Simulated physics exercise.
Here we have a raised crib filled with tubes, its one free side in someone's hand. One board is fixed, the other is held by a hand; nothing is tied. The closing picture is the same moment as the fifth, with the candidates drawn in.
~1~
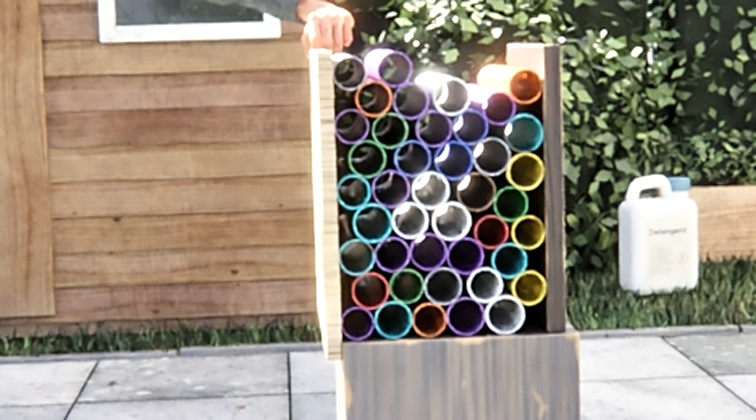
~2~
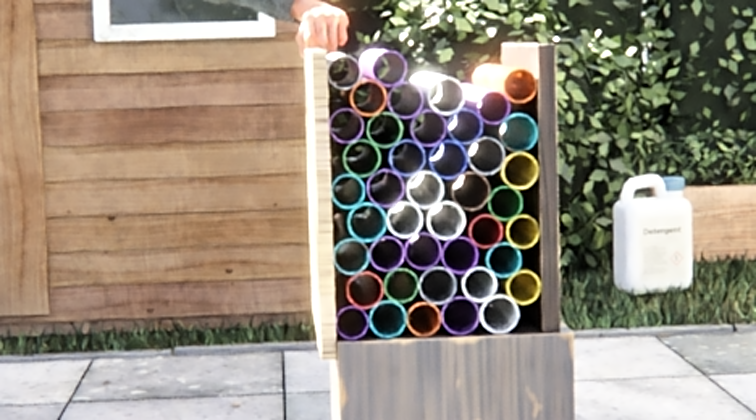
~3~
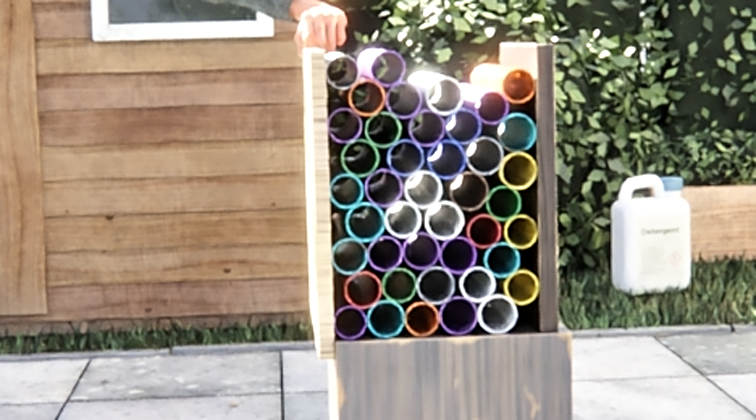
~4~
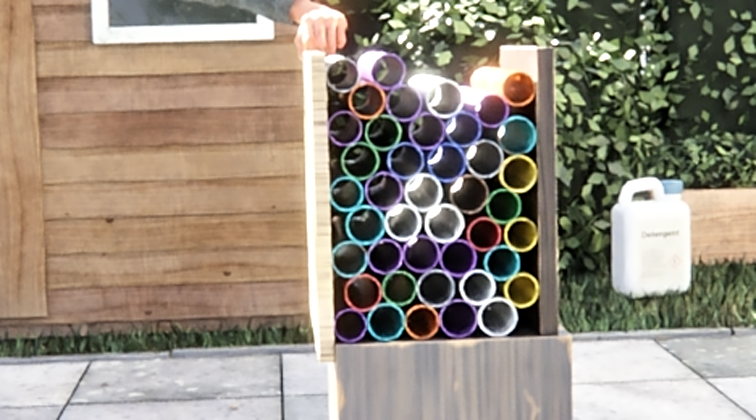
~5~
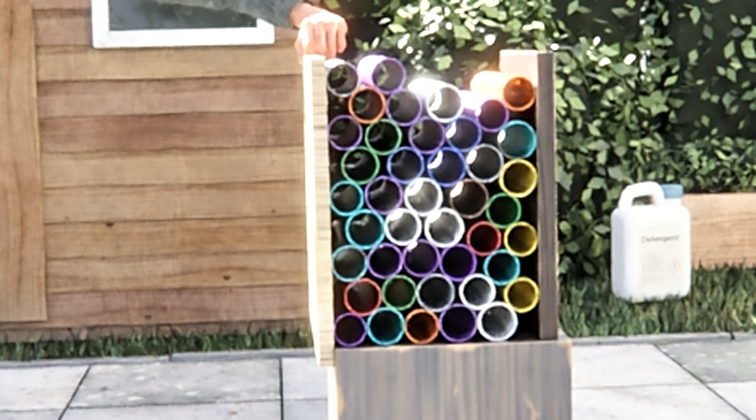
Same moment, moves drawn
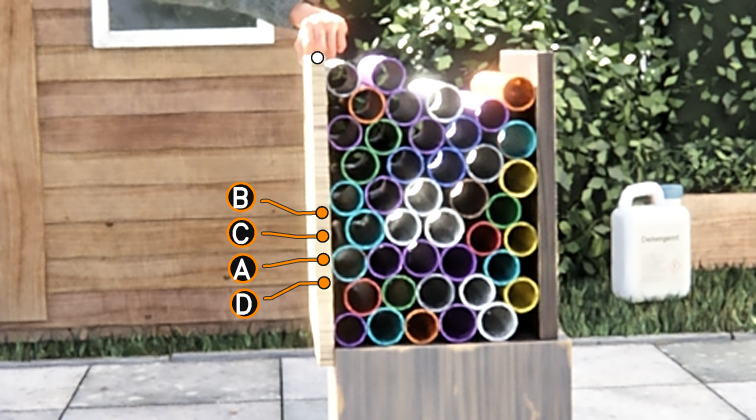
In a garden beside a wooden shed, a hand holding the left board of a raised crib of colourful tubes, barely anything moving.
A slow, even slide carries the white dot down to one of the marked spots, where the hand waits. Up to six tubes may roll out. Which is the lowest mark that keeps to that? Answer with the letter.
Down to B.
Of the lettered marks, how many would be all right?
One of the four.
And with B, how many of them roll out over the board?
At B the number is four.
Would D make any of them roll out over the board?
At D: Yes.
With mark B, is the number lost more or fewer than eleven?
At B, fewer than eleven.
On the marked copy, A at (323, 260); B at (322, 213); C at (323, 236); D at (324, 283); the white dot at (317, 58).
Following B. Soon after the start, top of the board (327, 124).
Later, top of the board (329, 198).
In the end, top of the board (330, 212), four out over the board.
As for the rest, A more than six out over the board; C more than six out over the board; D more than six out over the board.
